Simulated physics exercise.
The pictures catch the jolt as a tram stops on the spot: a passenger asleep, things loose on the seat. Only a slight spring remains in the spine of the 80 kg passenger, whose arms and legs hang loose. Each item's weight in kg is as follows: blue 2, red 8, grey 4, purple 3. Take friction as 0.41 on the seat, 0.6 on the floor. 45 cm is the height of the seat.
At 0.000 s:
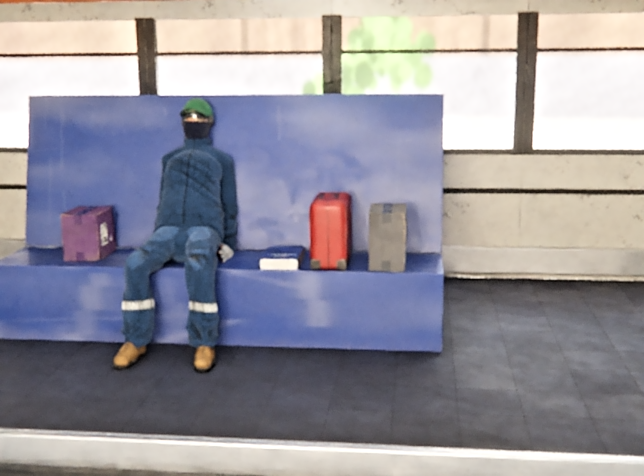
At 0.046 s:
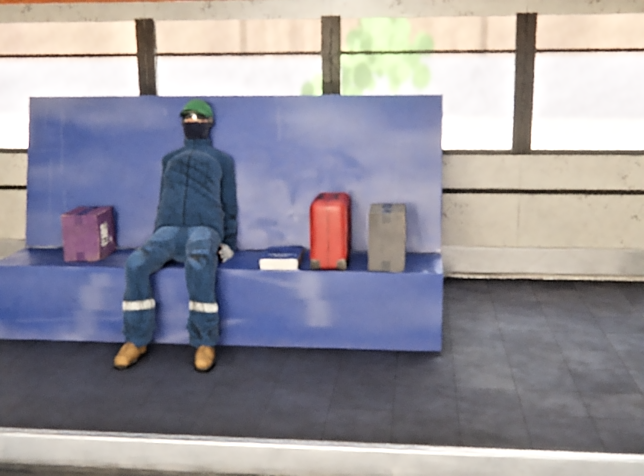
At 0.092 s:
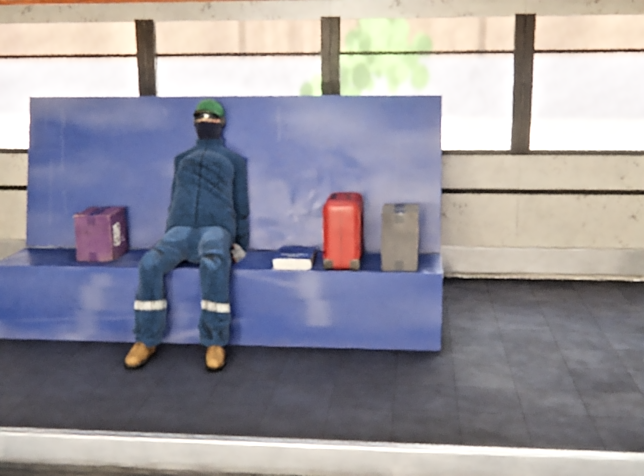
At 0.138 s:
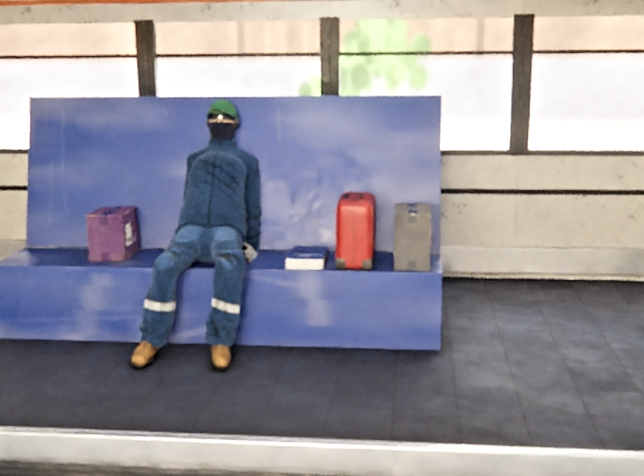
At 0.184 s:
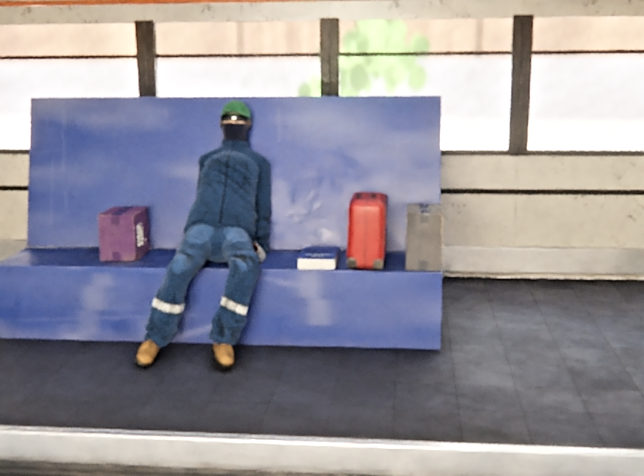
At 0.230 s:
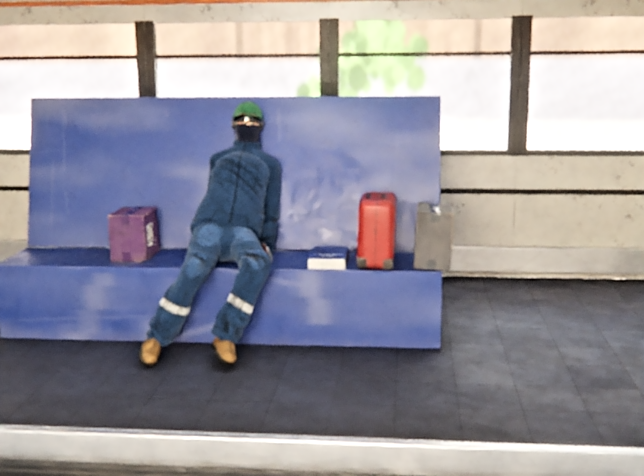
Inside a tram, seen from the side by a still camera, a long blue bench stands before pale windows. A slumped figure in a green cap, dark face covering, blue clothes and tan boots sits between a purple box at left and a small blue-and-white box, red suitcase and grey pack at right. After barely moving, everything on the seat slides right together, the figure's feet trailing the hips.
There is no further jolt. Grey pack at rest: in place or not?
Gone.
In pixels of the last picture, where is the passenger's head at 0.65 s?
I'd place it at roughly (361, 195).
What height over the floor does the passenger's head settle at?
The head ends roughly 60 centimetres up.
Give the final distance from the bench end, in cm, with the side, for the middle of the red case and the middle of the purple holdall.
The red case ends 20 cm short and the purple holdall ends 170 cm short.
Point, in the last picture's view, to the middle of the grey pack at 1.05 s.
At that moment it is roughly at (498, 324).
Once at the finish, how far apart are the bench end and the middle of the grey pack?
The middle comes to rest some 35 cm past it.
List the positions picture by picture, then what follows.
In the first frame, grey pack (388, 237), passenger's hips (189, 237).
In the second frame, grey pack (387, 237), passenger's hips (189, 237).
In the third frame, grey pack (400, 237), passenger's hips (201, 237).
In the fourth frame, grey pack (412, 237), passenger's hips (211, 237).
In the fifth frame, grey pack (424, 237), passenger's hips (219, 236).
In the sixth frame, grey pack (433, 236), passenger's hips (225, 236). Everything loose set off at about 1.8 m/s.
After 0.40 s the grey pack is 12 cm past the bench end, tilted 35°, near (462, 245) in the last picture's view; the passenger's hips 61 cm above the ground.
After 0.65 s the grey pack is 33 cm past the bench end, tilted 90°, near (498, 324) in the last picture's view; the passenger's hips 61 cm above the ground.
After 1.05 s the grey pack is 33 cm past the bench end, tilted 90°, near (498, 324) in the last picture's view.
At rest, 2.7 s, blue folder stays on; red case stays on; grey pack drops off; purple holdall stays on; passenger's hips keep to the seat.
